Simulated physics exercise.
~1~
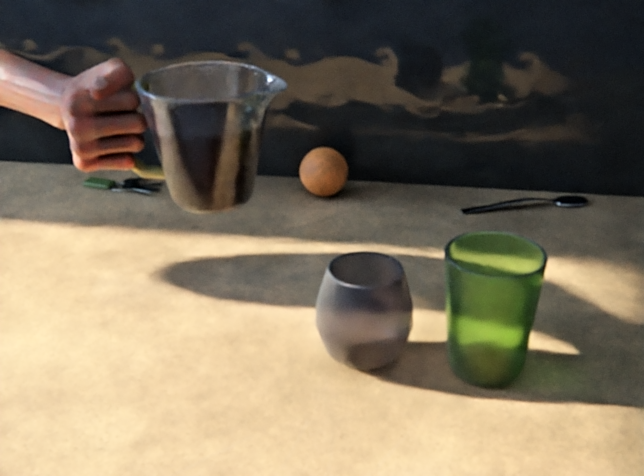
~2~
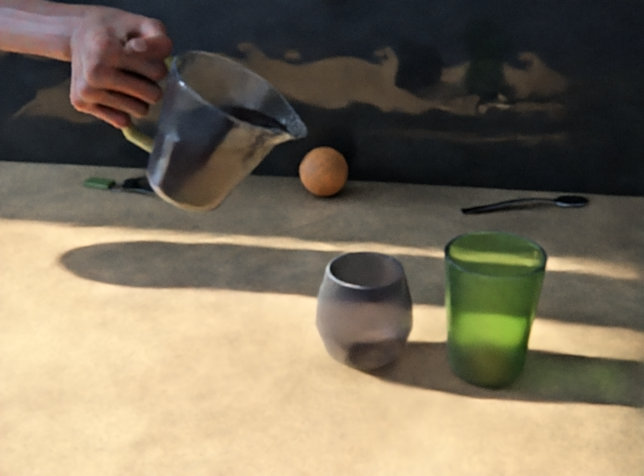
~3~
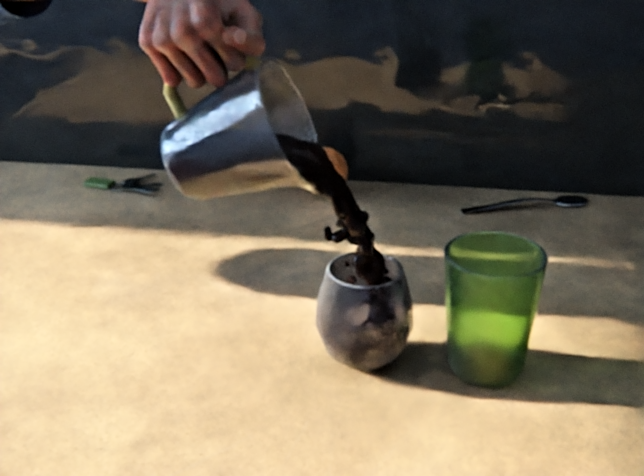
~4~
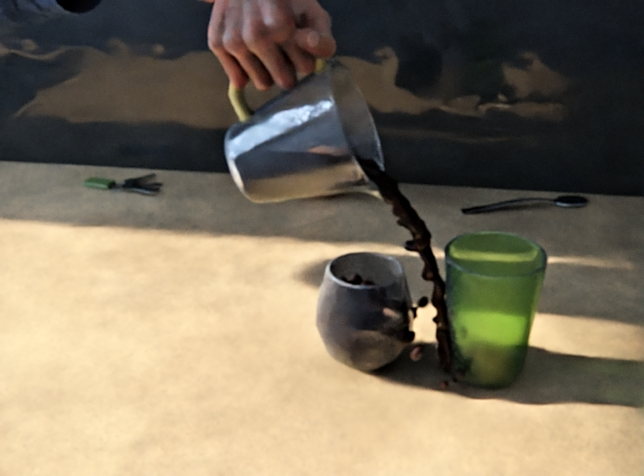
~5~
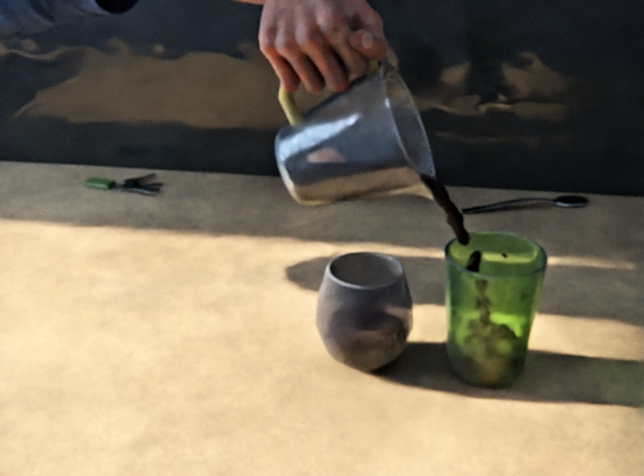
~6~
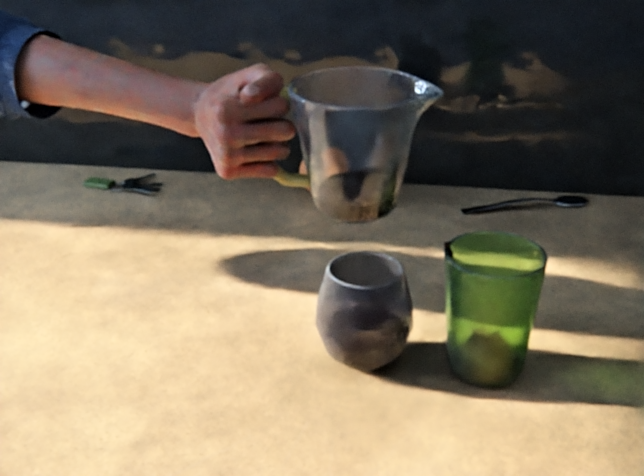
On a sunlit tan counter against a dark backdrop, a hand holds a clear measuring jug of dark coffee behind a round-bellied greyish glass and a green drinking glass. The hand tips the jug, and a dark stream falls into the left glass. Still tilted, the jug moves right, and the stream crosses the gap, falling between the glasses with scattered drops. It then runs into the green glass on the right. Finally the hand brings the jug nearly upright, with a little dark coffee left in the bottom, while both glasses stay in place.
